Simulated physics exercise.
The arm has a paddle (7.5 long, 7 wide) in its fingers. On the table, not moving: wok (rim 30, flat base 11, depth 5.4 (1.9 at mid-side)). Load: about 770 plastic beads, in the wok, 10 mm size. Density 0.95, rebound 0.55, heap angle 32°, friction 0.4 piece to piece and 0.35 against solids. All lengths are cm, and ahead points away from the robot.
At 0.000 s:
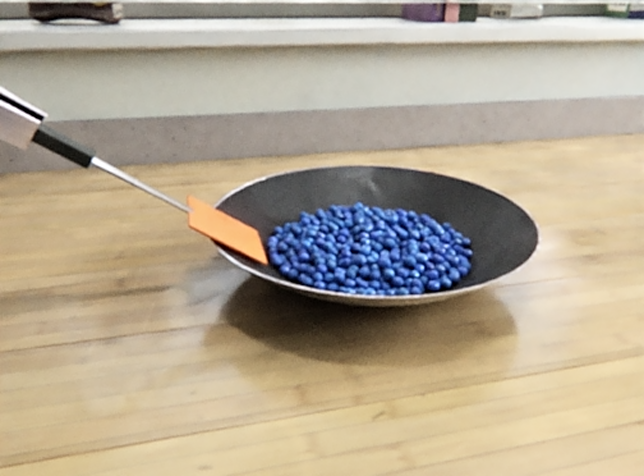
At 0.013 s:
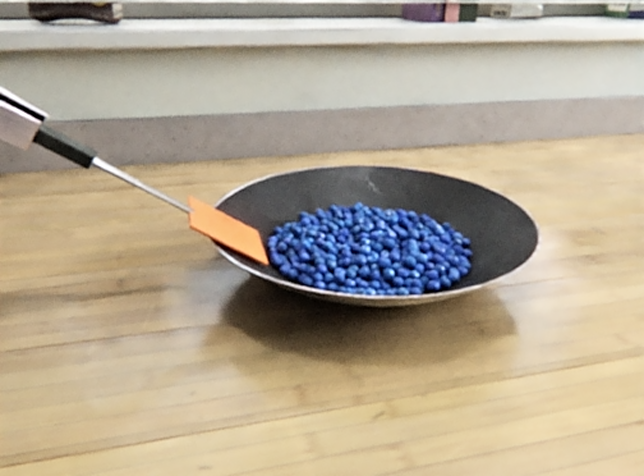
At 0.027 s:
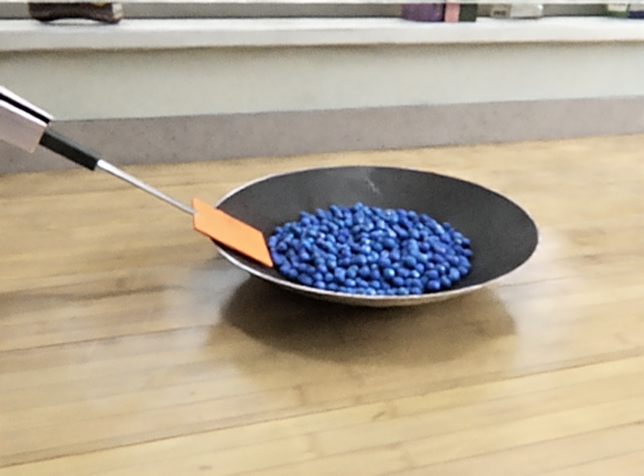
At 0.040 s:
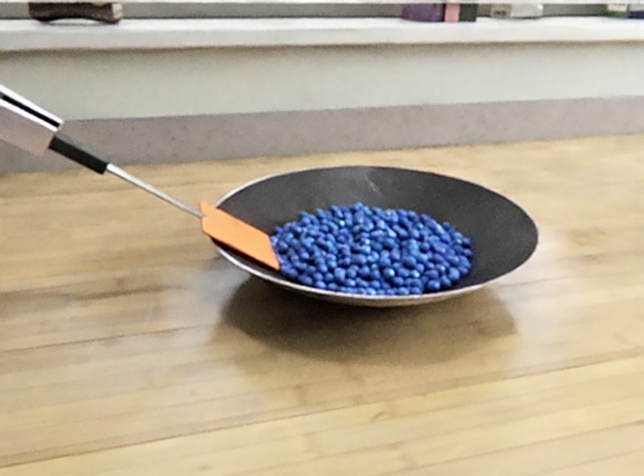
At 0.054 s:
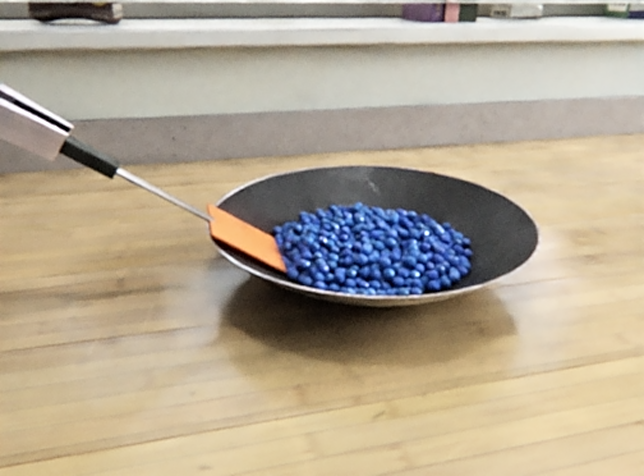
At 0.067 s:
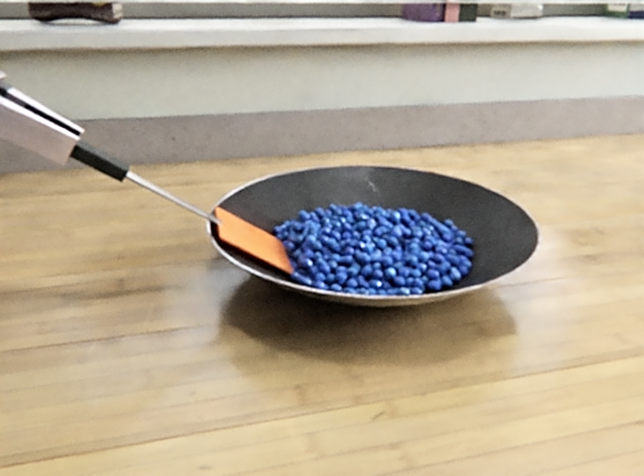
An orange paddle on a thin metal rod, held by a robot arm reaching in from the left, starts at the left rim of a dark wok, seen from the side and slightly above on a pale wooden table. A heap of shiny blue beads lies in the wok, with a pale wall and ledge behind. The paddle stays almost still, then slides slightly right and down against the beads, barely shifting them, while the camera stays fixed.
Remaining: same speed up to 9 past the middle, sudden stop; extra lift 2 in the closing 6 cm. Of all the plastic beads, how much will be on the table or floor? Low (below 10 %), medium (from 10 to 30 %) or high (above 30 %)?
Share on the table or floor: Low (below 10 %).
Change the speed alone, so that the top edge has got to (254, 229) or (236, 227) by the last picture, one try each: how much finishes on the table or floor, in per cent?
Some 30 and 20 per cent.
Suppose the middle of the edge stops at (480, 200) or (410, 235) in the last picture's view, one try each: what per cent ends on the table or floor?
Some 20 and 0 per cent.
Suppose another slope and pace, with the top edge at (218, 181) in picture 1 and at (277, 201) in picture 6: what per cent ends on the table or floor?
Some 25 per cent.
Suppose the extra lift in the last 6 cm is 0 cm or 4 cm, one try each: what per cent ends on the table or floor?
Some 5 and 5 per cent.
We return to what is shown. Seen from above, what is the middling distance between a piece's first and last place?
Some 3 cm.
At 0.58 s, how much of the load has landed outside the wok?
About 0 per cent.
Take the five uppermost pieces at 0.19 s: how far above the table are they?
About 4 cm.
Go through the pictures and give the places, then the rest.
Paddle top edge at (188, 210), sloping 35°; upper third of the load around (367, 242), from x 270 to 465, top at y 205; 769 in the wok, in the first picture.
Paddle top edge at (189, 210), sloping 35°; upper third of the load around (367, 242), from x 270 to 465, top at y 205, in the second picture.
Paddle top edge at (193, 212), sloping 35°; upper third of the load around (367, 242), from x 270 to 465, top at y 205, in the third picture.
Paddle top edge at (201, 215), sloping 35°; upper third of the load around (367, 242), from x 270 to 465, top at y 205, in the fourth picture.
Paddle top edge at (209, 219), sloping 35°; upper third of the load around (365, 241), from x 275 to 465, top at y 205, in the fifth picture.
Paddle top edge at (217, 222), sloping 35°; upper third of the load around (370, 238), from x 275 to 470, top at y 205; 769 in the wok, in the sixth picture.
After 0.19 s, sloping 35°, highest piece 5 above the table; 769 in the wok.
After 0.32 s, sloping 35°, highest piece 5 above the table; 769 in the wok.
After 0.58 s, sloping 35°, highest piece 7 above the table; 754 in the wok, 11 on the table or floor, 4 on the blade or in flight.
After 1.63 s, sloping 35°, highest piece 6 above the table; 753 in the wok, 16 on the table or floor.
At rest, 753 in the wok, 16 on the table or floor. That is 2 % on the table or floor.
